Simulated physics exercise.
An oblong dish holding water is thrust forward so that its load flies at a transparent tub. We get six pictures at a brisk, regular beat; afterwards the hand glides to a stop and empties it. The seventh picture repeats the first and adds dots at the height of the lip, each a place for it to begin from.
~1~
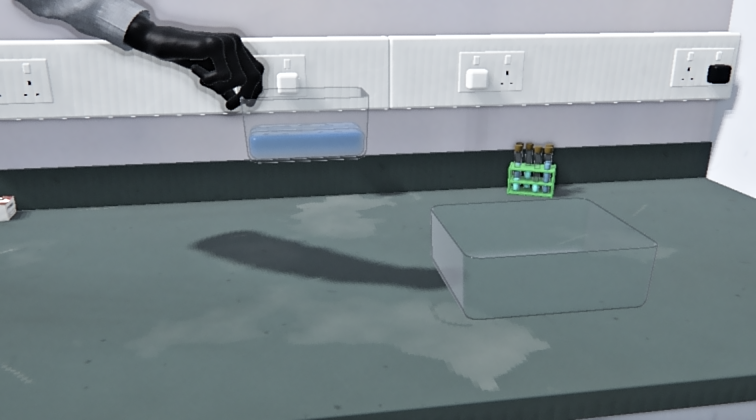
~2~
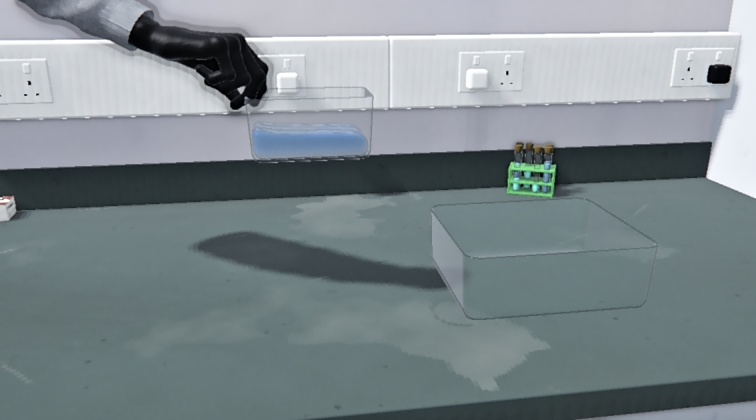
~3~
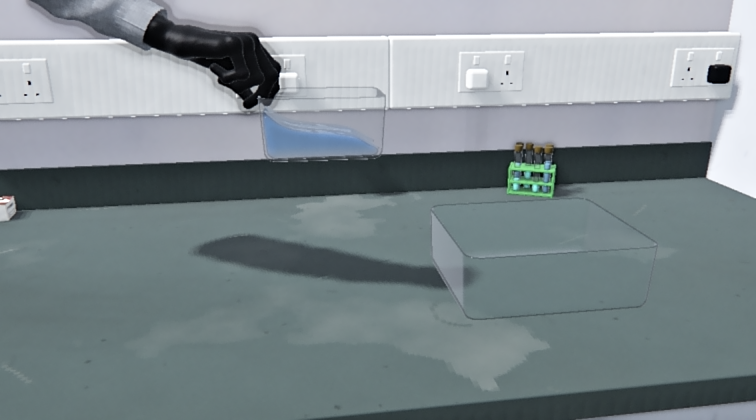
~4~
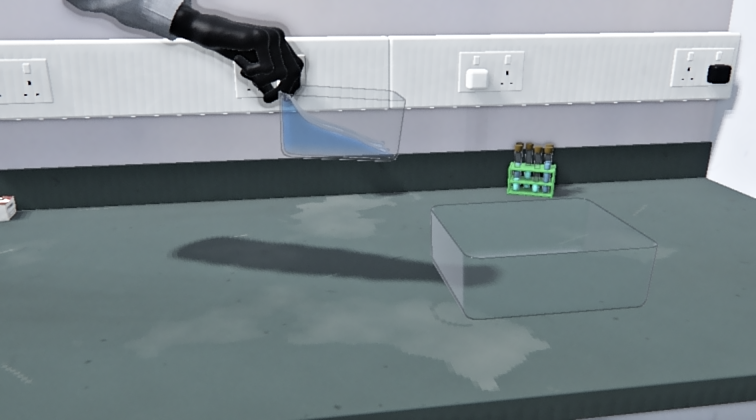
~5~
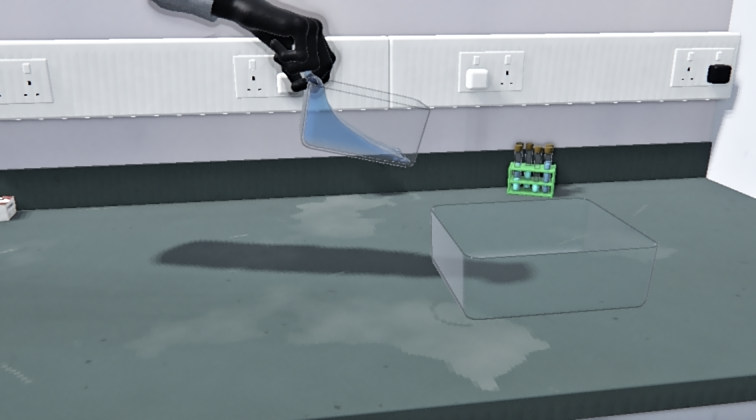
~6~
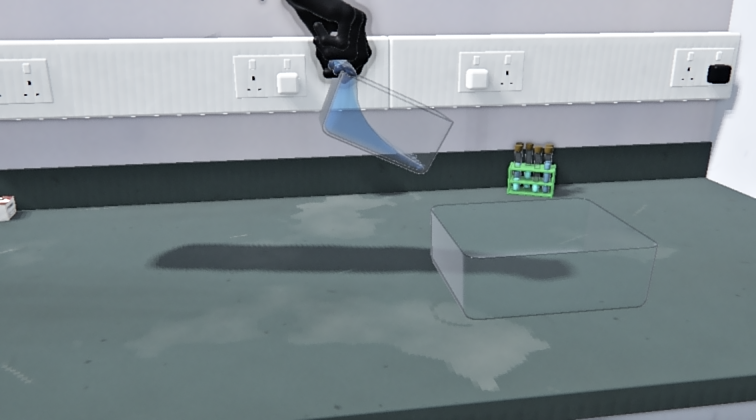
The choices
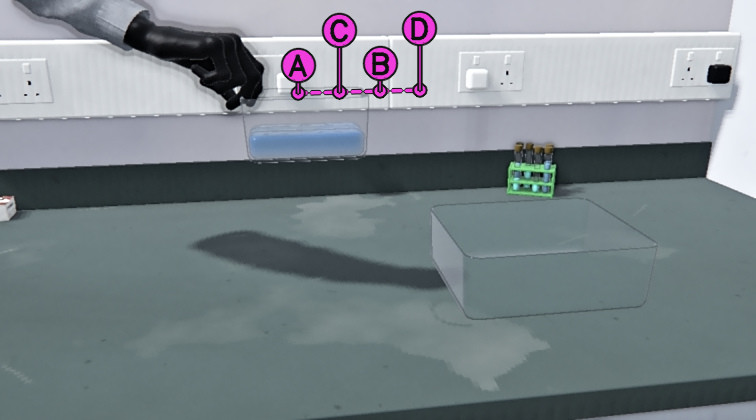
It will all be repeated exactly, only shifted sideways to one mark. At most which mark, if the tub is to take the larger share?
I would pick dot A.
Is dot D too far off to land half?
No, that is safe.
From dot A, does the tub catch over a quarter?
Yes, clearly.
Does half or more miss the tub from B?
No.
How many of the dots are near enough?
All four.
On the marked copy, A at (298, 93); B at (380, 91); C at (339, 92); D at (419, 90).
For dot A, about 73 % lands in the tub, 19 % falls short and 8 % goes beside or beyond.
For dot B, about 89 % lands in the tub, 3 % falls short and 7 % goes beside or beyond.
For dot C, about 82 % lands in the tub, 8 % falls short and 10 % goes beside or beyond.
For dot D, about 81 % lands in the tub, 5 % falls short and 14 % goes beside or beyond.
